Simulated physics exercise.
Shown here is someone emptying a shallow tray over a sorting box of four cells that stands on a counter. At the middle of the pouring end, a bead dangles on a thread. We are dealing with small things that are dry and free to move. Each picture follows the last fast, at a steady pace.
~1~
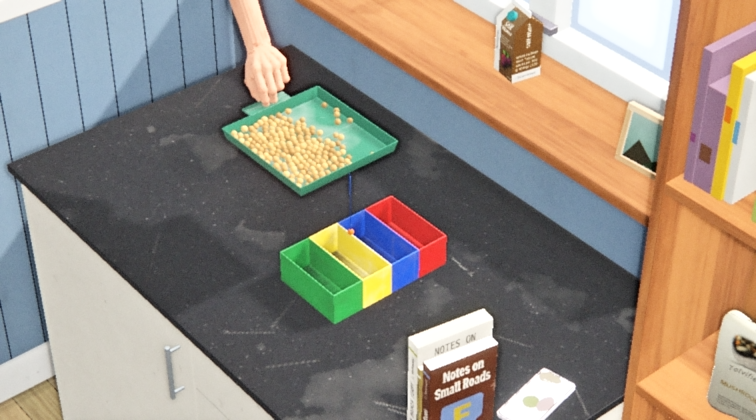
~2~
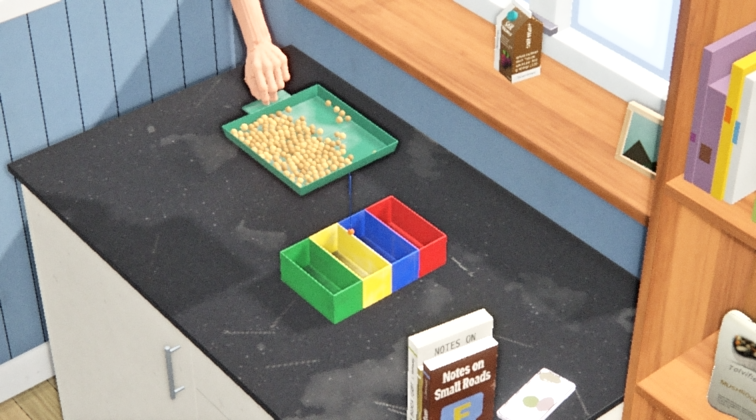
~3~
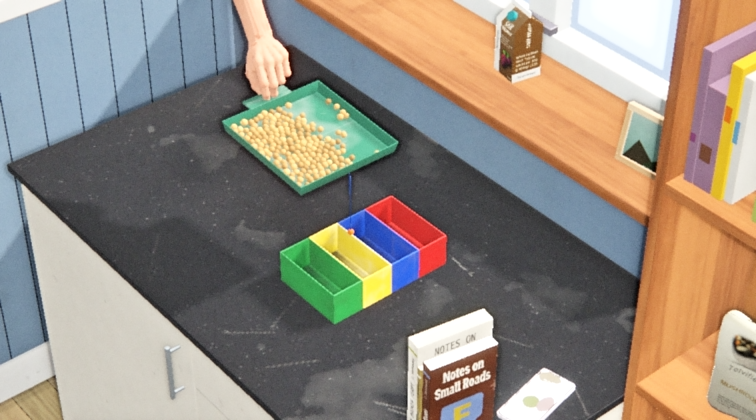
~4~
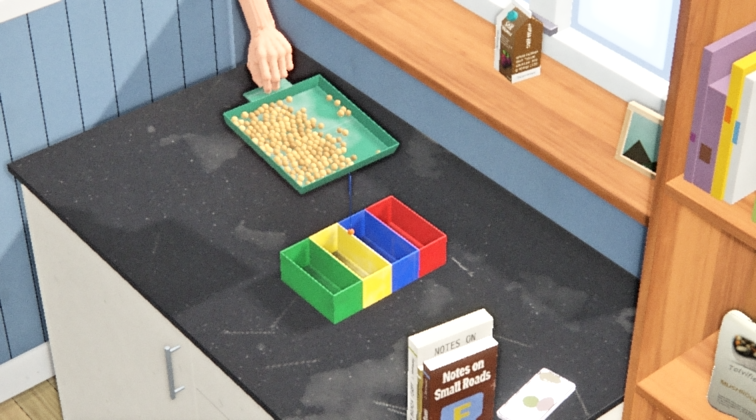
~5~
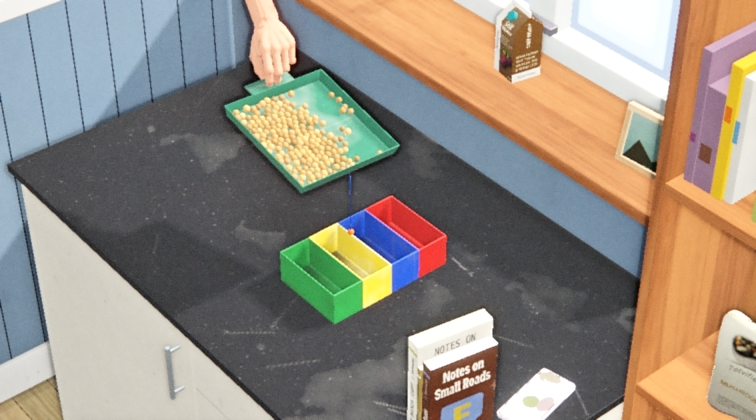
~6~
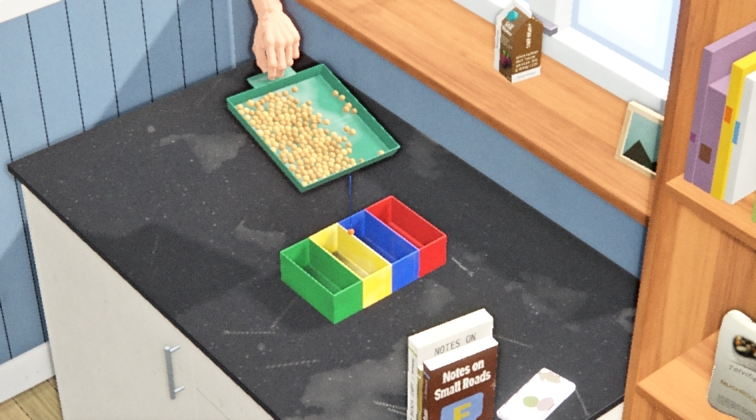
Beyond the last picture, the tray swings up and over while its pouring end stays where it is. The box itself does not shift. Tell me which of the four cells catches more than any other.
I would say the red cell.
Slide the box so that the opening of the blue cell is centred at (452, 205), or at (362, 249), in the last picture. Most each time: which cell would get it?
Result 1: The cell in green. Result 2: The cell in red.
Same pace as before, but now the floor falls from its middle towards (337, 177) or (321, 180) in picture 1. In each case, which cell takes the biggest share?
The cell in green first, green second.
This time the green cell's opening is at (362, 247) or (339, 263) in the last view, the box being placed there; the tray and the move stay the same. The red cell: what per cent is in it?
Trial 1 around 0 percent, trial 2 around 30 percent.
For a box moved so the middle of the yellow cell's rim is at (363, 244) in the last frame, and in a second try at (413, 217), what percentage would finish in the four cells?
Well, you'd get about 90 per cent and then about 70 per cent.
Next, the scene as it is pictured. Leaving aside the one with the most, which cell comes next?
The answer would be the cell in blue.
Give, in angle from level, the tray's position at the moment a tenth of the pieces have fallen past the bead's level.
About 75 degrees.
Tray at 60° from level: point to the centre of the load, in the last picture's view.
I'd put the middle of the pieces at roughly (356, 152).
Soon after the last picture, tray tipped steeply; nearly all on the tray; a stray few in the red cell; a small part falling or outside the box.
A little later, tray tipped right over; a small part on the tray; about a third in the red cell; about a quarter in the blue cell; a small part in the yellow cell; a stray few in the green cell; about a quarter falling or outside the box.
Later still, tray tipped past a quarter turn; about half in the red cell; about a third in the blue cell; a small part in the yellow cell; a stray few in the green cell; a small part falling or outside the box.
By the end, tray tipped past a quarter turn; about half in the red cell; about a third in the blue cell; a small part in the yellow cell; a stray few in the green cell; a small part outside the box.
